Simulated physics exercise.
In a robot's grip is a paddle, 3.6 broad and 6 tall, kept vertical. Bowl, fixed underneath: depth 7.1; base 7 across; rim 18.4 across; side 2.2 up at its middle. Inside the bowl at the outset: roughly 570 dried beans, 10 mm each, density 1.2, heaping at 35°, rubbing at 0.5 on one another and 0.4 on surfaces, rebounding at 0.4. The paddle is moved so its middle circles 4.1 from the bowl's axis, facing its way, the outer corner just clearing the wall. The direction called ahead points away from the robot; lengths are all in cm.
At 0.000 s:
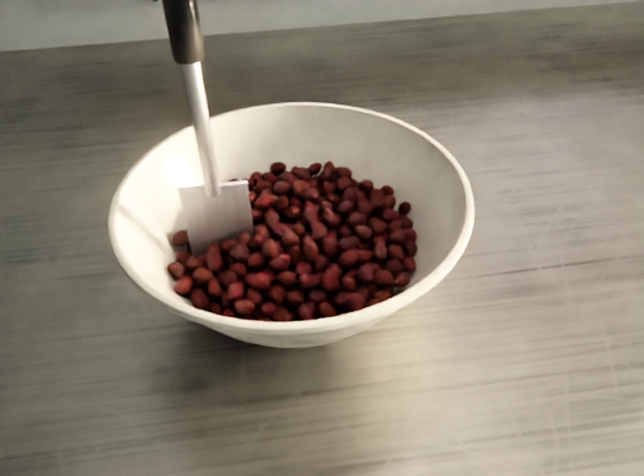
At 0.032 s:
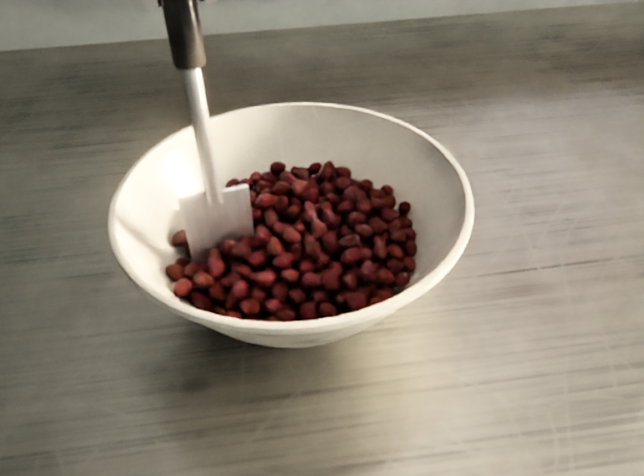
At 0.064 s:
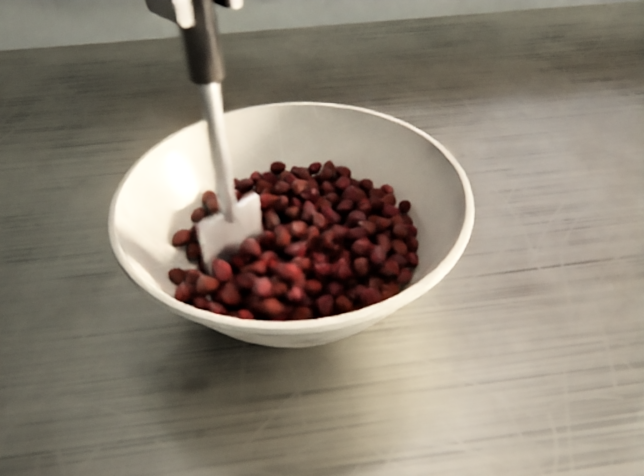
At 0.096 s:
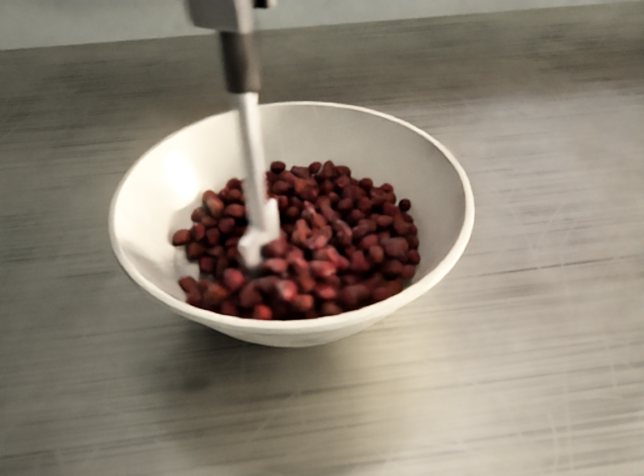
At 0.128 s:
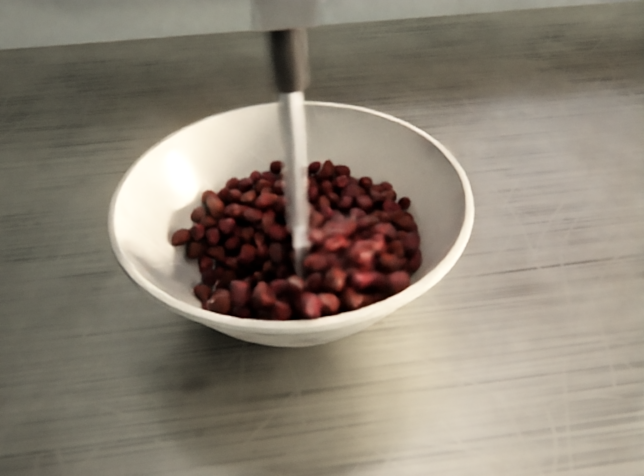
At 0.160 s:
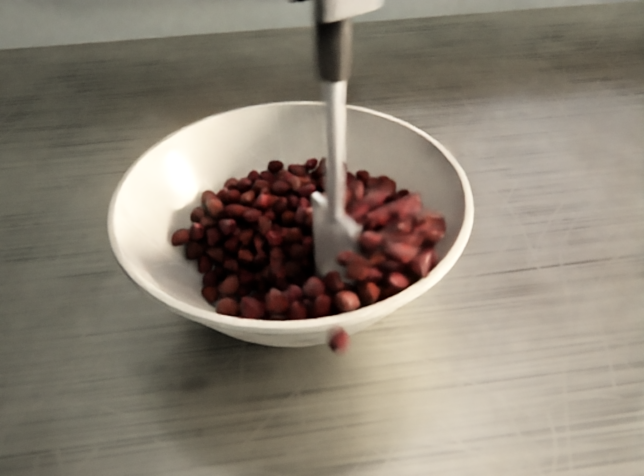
To begin with, a flat white paddle stands upright at the left side of a white bowl of dark red beans on a grey surface. The paddle then sweeps through the beans along the near side toward the right, turning and heaping them up, and one bean pops out over the near rim.
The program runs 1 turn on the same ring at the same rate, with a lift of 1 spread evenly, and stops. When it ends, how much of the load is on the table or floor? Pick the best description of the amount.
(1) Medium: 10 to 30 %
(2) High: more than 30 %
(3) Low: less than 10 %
(1) Medium: 10 to 30 %.
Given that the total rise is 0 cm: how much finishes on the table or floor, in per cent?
Roughly 15 per cent.
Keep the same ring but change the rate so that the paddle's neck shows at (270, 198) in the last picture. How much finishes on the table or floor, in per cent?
I'd say near 5 per cent.
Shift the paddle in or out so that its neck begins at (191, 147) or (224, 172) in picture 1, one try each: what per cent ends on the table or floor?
First try about 15 per cent, second try about 10 per cent.
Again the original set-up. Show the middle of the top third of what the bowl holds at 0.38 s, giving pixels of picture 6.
(233, 169).
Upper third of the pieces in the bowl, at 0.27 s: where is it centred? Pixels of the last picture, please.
Around (356, 167).
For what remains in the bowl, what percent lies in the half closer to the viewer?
Around 55 per cent of what the bowl keeps.
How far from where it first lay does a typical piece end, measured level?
Something like 6 centimetres, give or take.
By 0.27 s, 207° round, highest piece 9 above the table; 540 in the bowl, 1 on the table or floor, 25 in flight or on the tool.
By 0.38 s, 298° round, highest piece 10 above the table; 507 in the bowl, 30 on the table or floor, 29 in flight or on the tool.
By 0.63 s, 0° round, highest piece 7 above the table; 482 in the bowl, 84 on the table or floor.
By 1.33 s, 0° round, highest piece 7 above the table; 482 in the bowl, 84 on the table or floor.
Final count, 482 in the bowl, 84 on the table or floor. That is 15 % on the table or floor.
